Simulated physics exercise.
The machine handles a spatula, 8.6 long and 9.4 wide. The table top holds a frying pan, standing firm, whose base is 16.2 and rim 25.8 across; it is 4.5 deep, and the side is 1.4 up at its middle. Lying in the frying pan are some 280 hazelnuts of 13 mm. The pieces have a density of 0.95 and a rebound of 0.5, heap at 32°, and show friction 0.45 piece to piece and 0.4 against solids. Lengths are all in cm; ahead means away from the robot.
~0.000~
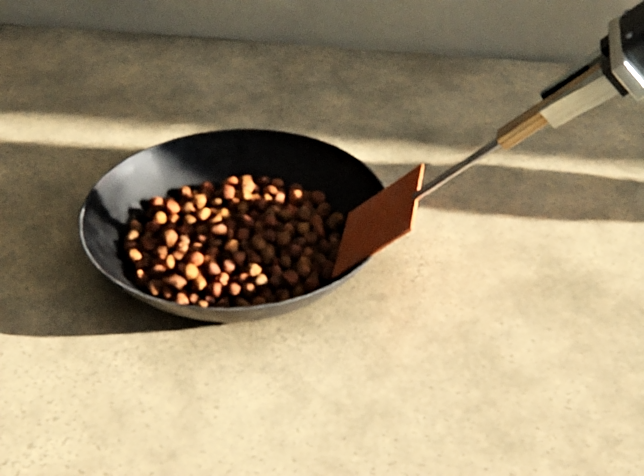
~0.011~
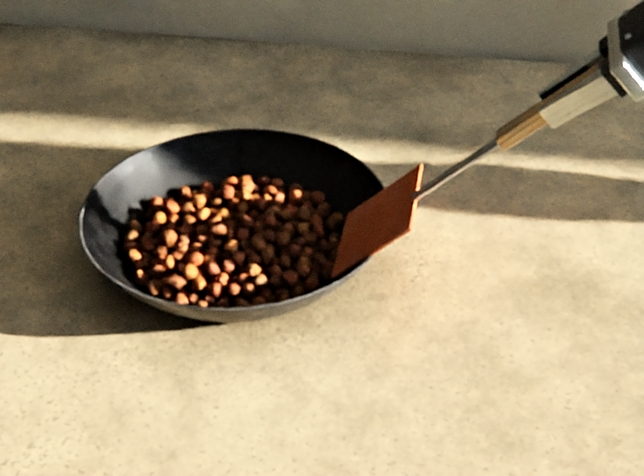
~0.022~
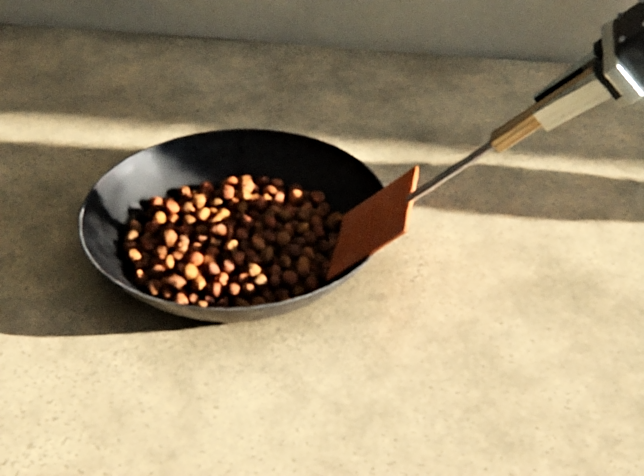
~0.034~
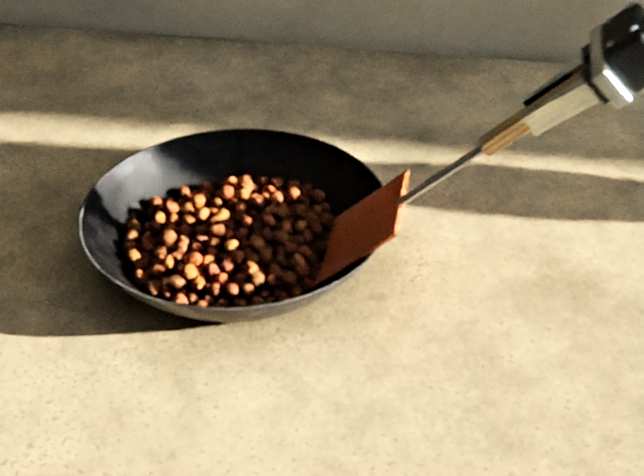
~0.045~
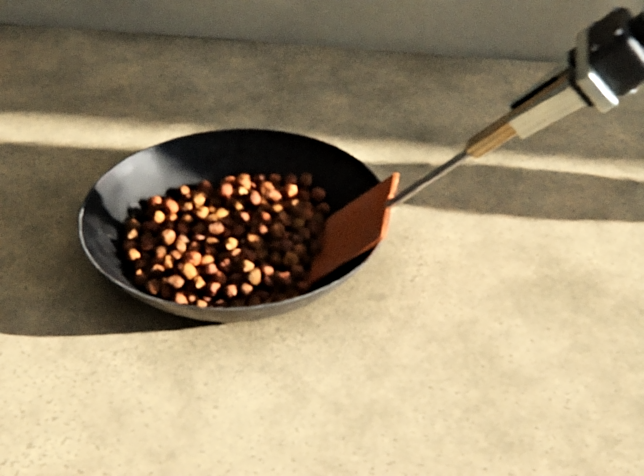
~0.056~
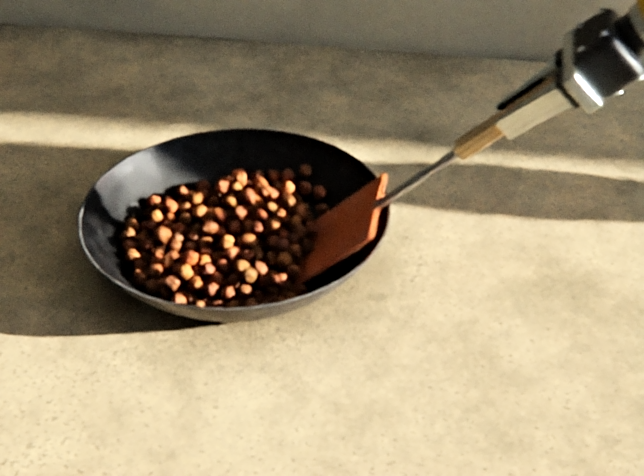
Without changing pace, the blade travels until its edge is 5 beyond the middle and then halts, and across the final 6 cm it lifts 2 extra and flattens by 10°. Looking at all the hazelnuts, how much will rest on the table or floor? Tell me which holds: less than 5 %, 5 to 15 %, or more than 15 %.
Less than 5 % holds.
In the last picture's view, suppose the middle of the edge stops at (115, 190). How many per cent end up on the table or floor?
My guess is roughly 45 percent.
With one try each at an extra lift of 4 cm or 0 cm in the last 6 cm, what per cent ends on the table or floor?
It works out to some 10 per cent for the first setting and some 0 per cent for the second.
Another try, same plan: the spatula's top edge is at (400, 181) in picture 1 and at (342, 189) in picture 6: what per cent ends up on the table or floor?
Around 15 per cent finishes there.
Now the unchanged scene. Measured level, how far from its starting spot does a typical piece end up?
Near 4 cm, measured level.
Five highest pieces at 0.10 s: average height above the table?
Somewhere near 5 cm, I'd say.
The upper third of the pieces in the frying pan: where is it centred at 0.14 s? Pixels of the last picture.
I'd put it somewhere near (219, 214).
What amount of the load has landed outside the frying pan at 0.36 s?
That would be near 2 per cent, give or take.
After 0.10 s, sloping 43°, highest piece 5 above the table; 282 in the frying pan.
After 0.14 s, sloping 39°, highest piece 6 above the table; 282 in the frying pan.
After 0.36 s, sloping 33°, highest piece 6 above the table; 274 in the frying pan, 7 on the table or floor, 1 on the blade or in flight.
After 1.41 s, sloping 33°, highest piece 5 above the table; 274 in the frying pan, 8 on the table or floor.
At rest, 274 in the frying pan, 8 on the table or floor. That is 3 % on the table or floor.
